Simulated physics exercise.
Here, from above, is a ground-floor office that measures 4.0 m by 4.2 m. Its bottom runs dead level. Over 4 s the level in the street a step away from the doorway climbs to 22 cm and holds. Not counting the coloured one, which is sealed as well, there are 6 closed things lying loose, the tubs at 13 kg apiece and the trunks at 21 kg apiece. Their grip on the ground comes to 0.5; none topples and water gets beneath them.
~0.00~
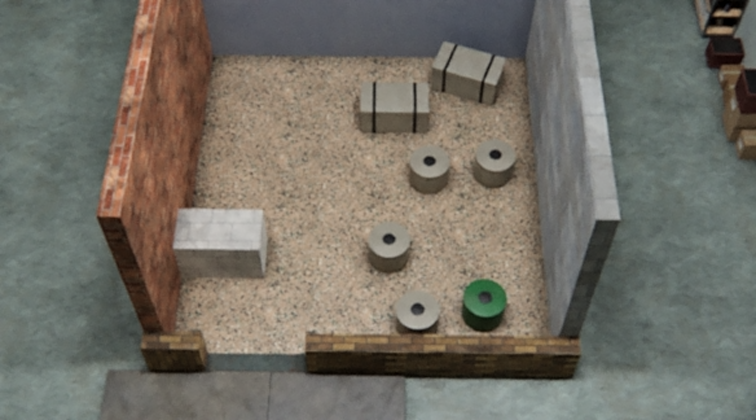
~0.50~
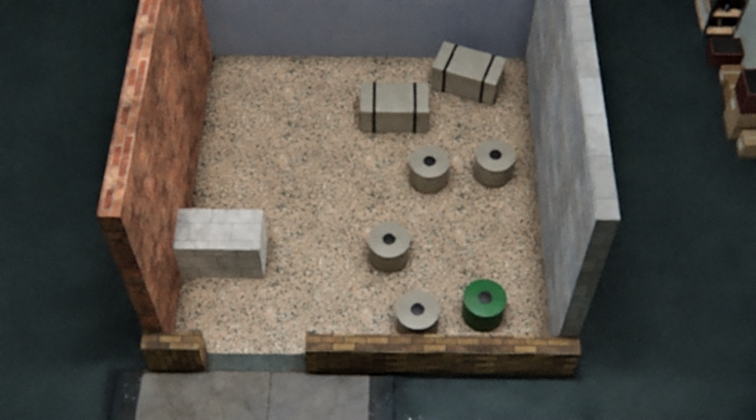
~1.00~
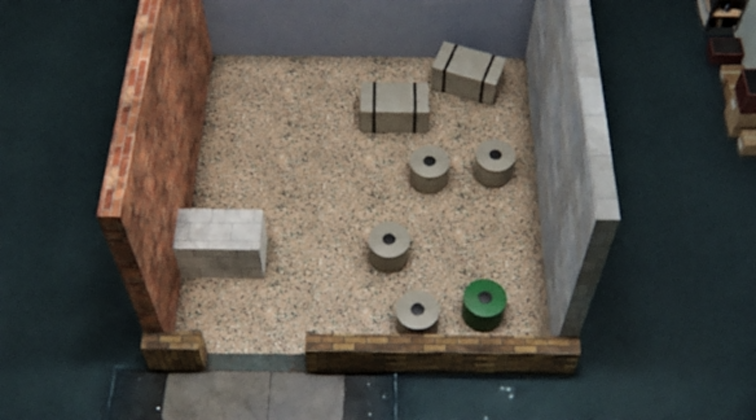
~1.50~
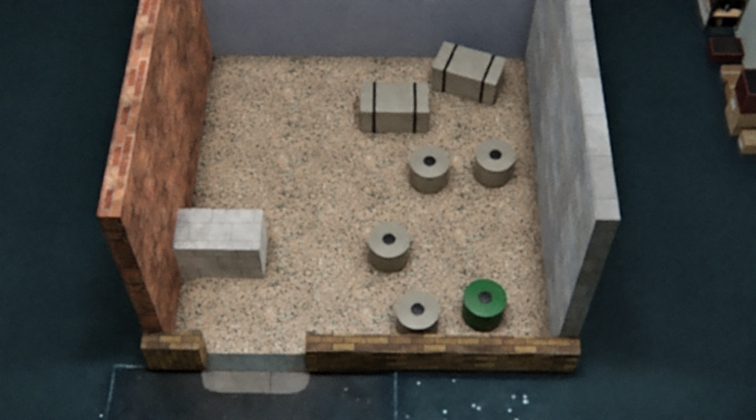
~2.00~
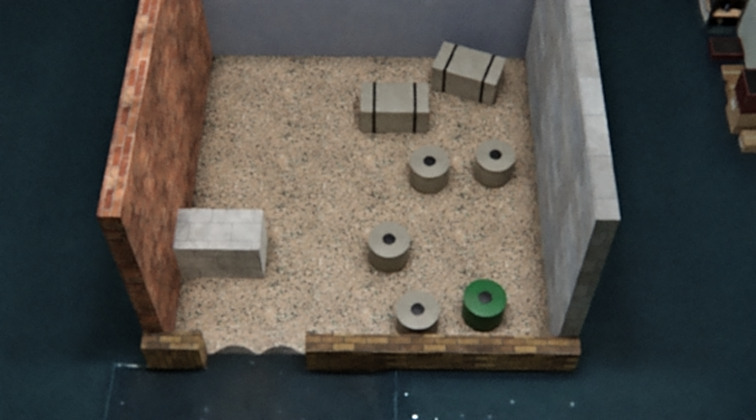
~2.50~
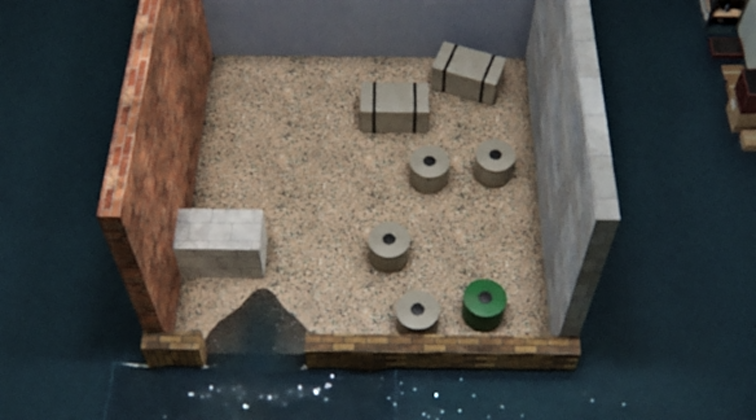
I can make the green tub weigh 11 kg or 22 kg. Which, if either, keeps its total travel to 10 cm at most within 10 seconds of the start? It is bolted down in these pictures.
The low one.
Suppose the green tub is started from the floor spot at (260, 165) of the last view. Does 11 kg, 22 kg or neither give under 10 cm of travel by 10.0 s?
Well, any option works.
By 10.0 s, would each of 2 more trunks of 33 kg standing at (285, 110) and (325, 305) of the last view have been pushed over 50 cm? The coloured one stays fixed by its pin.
In order: Within the mark, above the mark.
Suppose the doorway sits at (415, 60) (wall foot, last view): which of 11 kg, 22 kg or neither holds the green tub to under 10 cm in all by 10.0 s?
Just the heavy one.
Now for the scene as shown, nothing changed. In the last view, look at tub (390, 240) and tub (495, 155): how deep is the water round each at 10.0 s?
First roughly 8 cm, second roughly 8 cm.
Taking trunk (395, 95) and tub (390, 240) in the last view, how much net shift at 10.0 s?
Net displacement, in order: 80 cm; 120 cm.
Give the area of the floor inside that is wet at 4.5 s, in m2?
I'd estimate close to 5.0 m2.
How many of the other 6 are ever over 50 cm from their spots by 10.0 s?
By my count, 3.
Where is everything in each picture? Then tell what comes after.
The green tub at (485, 298) rests on the ground; water covers 0.0 m2; 0 of 7 have shifted, in the first frame.
The green tub at (485, 298), on the bottom; water covers 0.0 m2; 0 of 7 have shifted, in the second frame.
The green tub at (485, 298), on the bottom; water covers 0.0 m2; 0 of 7 have shifted, in the third frame.
The green tub at (485, 298), on the bottom; 0.0 m2 under water; 0 of 7 have shifted, in the fourth frame.
The green tub at (485, 298), on the bottom; 0.0 m2 under water; 0 of 7 have shifted, in the fifth frame.
The green tub at (485, 298), on the bottom; water covers 0.5 m2; 0 of 7 have shifted, in the sixth frame.
After 3.5 s the green tub would be 0 cm from its start with 11 kg and 0 cm from its start with 22 kg; 0 cm of water round it then.
After 4.5 s the green tub would be 0 cm from its start with 11 kg and 0 cm from its start with 22 kg; 0 cm of water round it then.
After 7.0 s the green tub would be 0 cm from its start with 11 kg and 0 cm from its start with 22 kg; 2 cm of water round it then.
After 10.0 s the green tub would be 2 cm from its start with 11 kg and 0 cm from its start with 22 kg; 6 cm of water round it then.
